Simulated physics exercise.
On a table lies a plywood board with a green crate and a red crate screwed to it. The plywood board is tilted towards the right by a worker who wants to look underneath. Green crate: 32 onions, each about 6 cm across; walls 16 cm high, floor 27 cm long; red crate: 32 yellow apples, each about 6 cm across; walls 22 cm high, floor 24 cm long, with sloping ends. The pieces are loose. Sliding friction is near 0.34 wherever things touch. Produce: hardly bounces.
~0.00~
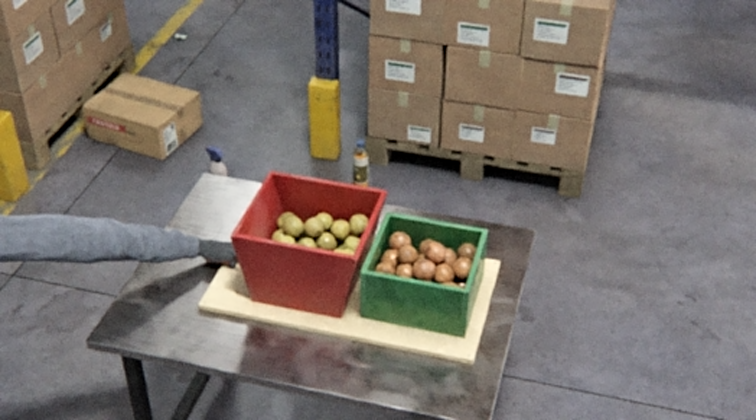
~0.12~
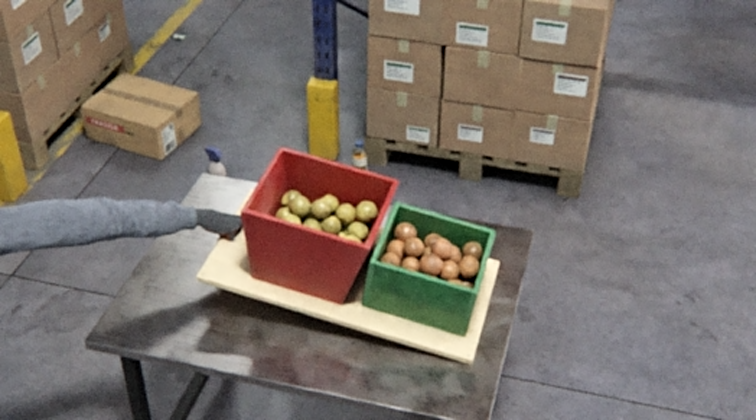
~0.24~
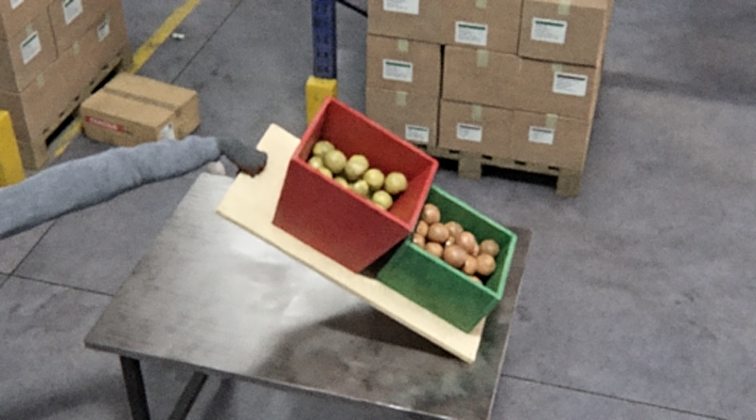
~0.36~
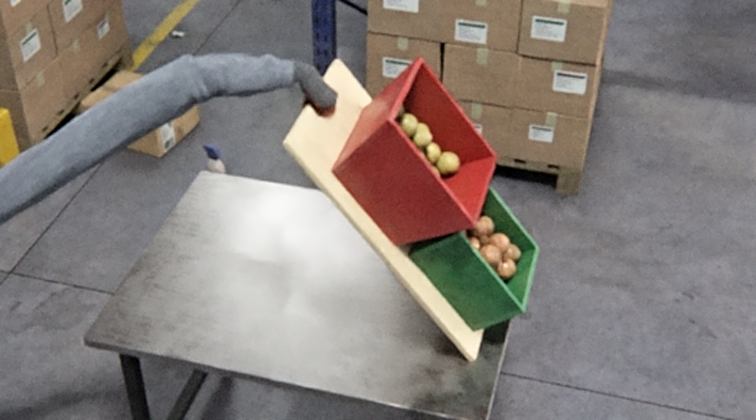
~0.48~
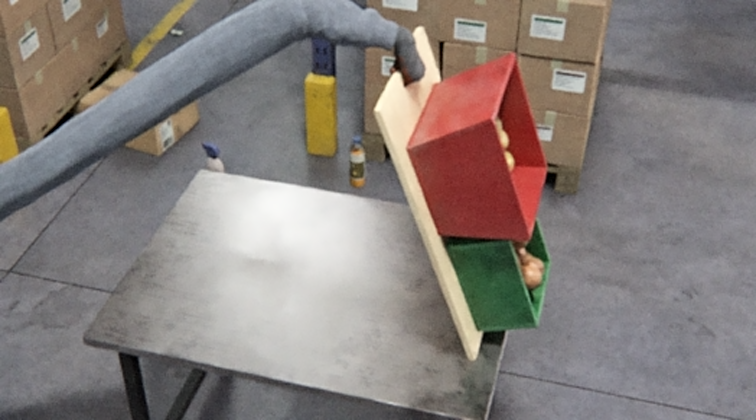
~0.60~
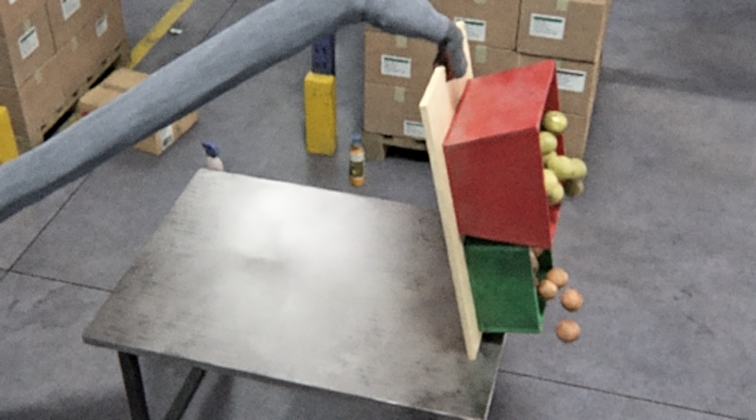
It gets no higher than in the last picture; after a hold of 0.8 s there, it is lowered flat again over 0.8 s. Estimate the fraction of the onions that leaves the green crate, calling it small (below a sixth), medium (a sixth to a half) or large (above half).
The fraction is medium.
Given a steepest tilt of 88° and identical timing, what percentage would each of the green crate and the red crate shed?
Green crate 70, red crate 100 per cent.
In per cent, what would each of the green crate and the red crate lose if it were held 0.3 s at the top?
Green crate 30%, red crate 100%.
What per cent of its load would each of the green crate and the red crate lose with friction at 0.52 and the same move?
Then the green crate sheds 40 per cent, while the red crate sheds 100 per cent.
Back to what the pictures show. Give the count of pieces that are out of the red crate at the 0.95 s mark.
Red crate - about 25 out by that time.
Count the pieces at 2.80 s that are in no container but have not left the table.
My count comes to close to 0.
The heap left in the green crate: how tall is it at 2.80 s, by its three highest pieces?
Near 12 centimetres, I'd say.
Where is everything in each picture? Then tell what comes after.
In the first frame (places track the rim corner closest to us here), green crate (464, 290); red crate (353, 257); tipped 0°; all still inside.
Green crate (473, 291); red crate (365, 246); tipped 8°, in the second frame.
Green crate (497, 296); red crate (409, 227); tipped 27°, in the third frame.
Green crate (522, 308); red crate (474, 222); tipped 51°, in the fourth frame.
Green crate (537, 322); red crate (530, 235); tipped 70°, in the fifth frame.
Green crate (541, 329); red crate (552, 244); tipped 78°; 5 out, the lowest onion at (568, 332), in the sixth frame.
After 0.95 s, tilt 78°; the green crate is down by 11 of 32 and the red crate is down by 27 of 32.
After 1.39 s, tilt 78°; the green crate is down by 12 of 32 and the red crate is down by 30 of 32.
After 2.01 s, tilt 11°; the green crate is down by 12 of 32 and the red crate is down by 32 of 32.
Outcome (at 2.80 s), the green crate is down by 12 of 32 and the red crate is down by 32 of 32. Asked share, 12 of 32, 38 per cent.
